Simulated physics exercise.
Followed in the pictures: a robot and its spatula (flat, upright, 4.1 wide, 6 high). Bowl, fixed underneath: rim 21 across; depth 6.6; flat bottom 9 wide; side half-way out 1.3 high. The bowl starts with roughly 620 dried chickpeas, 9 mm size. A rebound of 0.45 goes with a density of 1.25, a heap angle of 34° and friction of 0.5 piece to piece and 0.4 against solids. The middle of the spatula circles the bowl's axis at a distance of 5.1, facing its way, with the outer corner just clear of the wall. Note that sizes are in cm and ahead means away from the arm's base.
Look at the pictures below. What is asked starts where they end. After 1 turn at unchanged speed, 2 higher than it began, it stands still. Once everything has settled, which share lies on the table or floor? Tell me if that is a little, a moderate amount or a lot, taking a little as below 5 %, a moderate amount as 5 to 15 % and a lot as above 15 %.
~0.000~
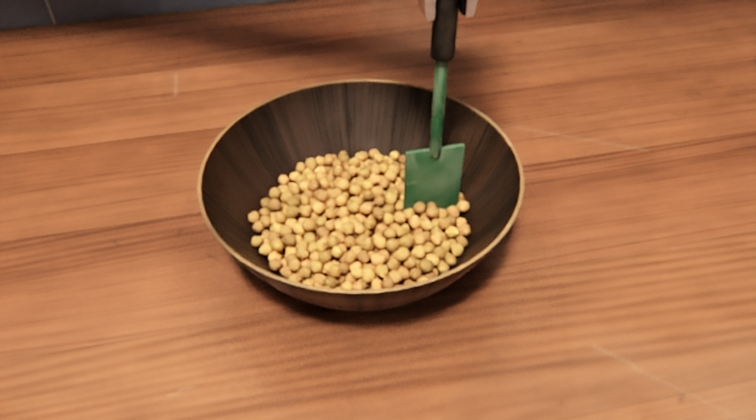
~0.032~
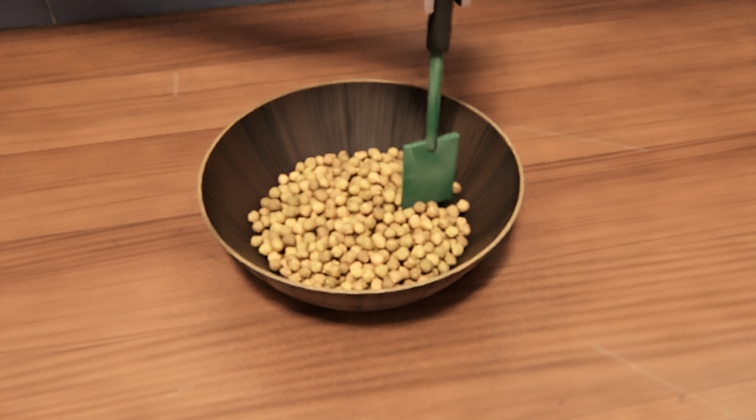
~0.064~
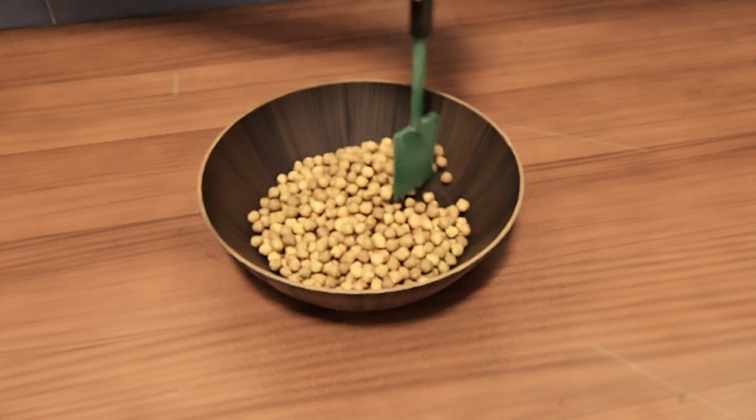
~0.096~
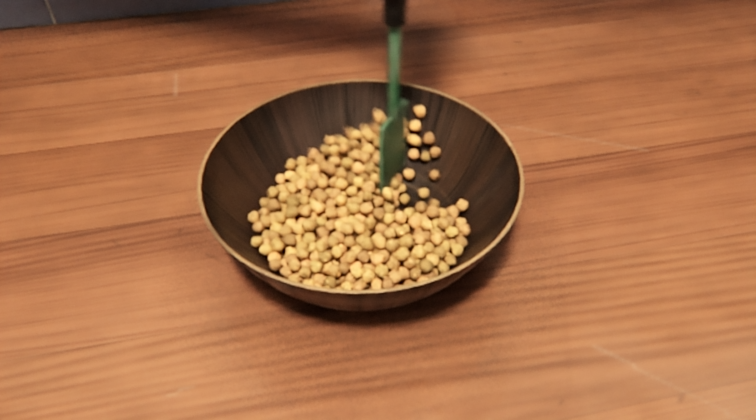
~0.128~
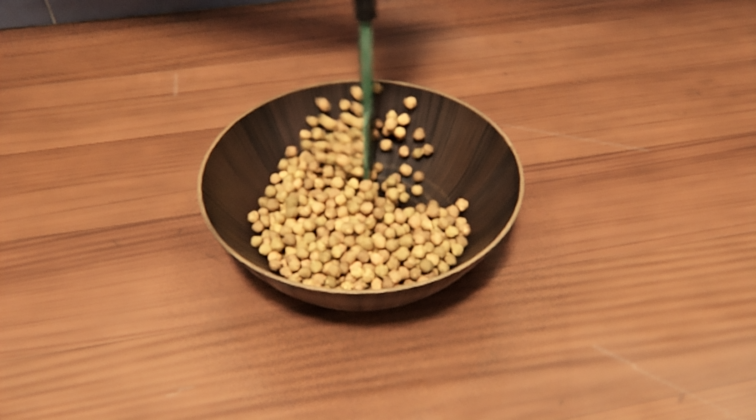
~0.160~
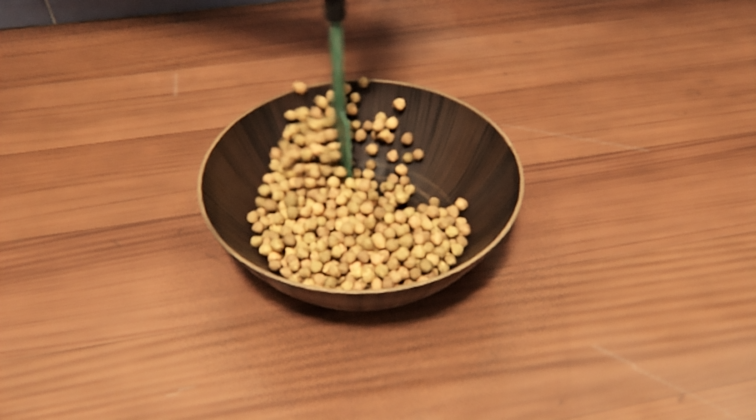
A little, below 5 %.
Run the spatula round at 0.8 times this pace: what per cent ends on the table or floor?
0 %.
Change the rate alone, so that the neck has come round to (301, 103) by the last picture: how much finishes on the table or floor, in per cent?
Something like 10 percent, roughly.
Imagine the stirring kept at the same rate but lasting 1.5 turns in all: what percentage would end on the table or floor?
About 0 per cent.
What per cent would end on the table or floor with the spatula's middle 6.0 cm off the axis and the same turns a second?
Roughly 0 percent, I'd expect.
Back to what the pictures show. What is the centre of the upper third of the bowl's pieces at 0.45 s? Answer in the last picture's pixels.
(364, 248).
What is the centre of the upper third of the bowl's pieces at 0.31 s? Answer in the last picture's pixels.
Centre of upper third: Approx. (287, 237) px.
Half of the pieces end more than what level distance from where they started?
Roughly 2 cm.
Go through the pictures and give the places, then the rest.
Spatula neck at (437, 130), 0° round; upper third of the load around (359, 214), from x 255 to 465, top at y 155; 621 in the bowl, in the first picture.
Spatula neck at (433, 122), 9° round; upper third of the load around (360, 211), from x 255 to 465, top at y 155, in the second picture.
Spatula neck at (417, 107), 30° round; upper third of the load around (362, 202), from x 255 to 465, top at y 130, in the third picture.
Spatula neck at (394, 96), 52° round; upper third of the load around (356, 193), from x 255 to 465, top at y 110, in the fourth picture.
Spatula neck at (367, 90), 74° round; upper third of the load around (345, 184), from x 255 to 465, top at y 90, in the fifth picture.
Spatula neck at (339, 91), 96° round; upper third of the load around (327, 178), from x 255 to 465, top at y 80; 621 in the bowl, in the sixth picture.
By 0.31 s, 196° round, highest piece 7 above the table; 619 in the bowl, 1 on the table or floor, 1 in flight or on the tool.
By 0.45 s, 296° round, highest piece 7 above the table; 619 in the bowl, 2 on the table or floor.
By 0.73 s, 0° round, highest piece 5 above the table; 619 in the bowl, 2 on the table or floor.
By 1.43 s, 0° round, highest piece 5 above the table; 619 in the bowl, 2 on the table or floor.
Final count, 619 in the bowl, 2 on the table or floor. That is 0 % on the table or floor.
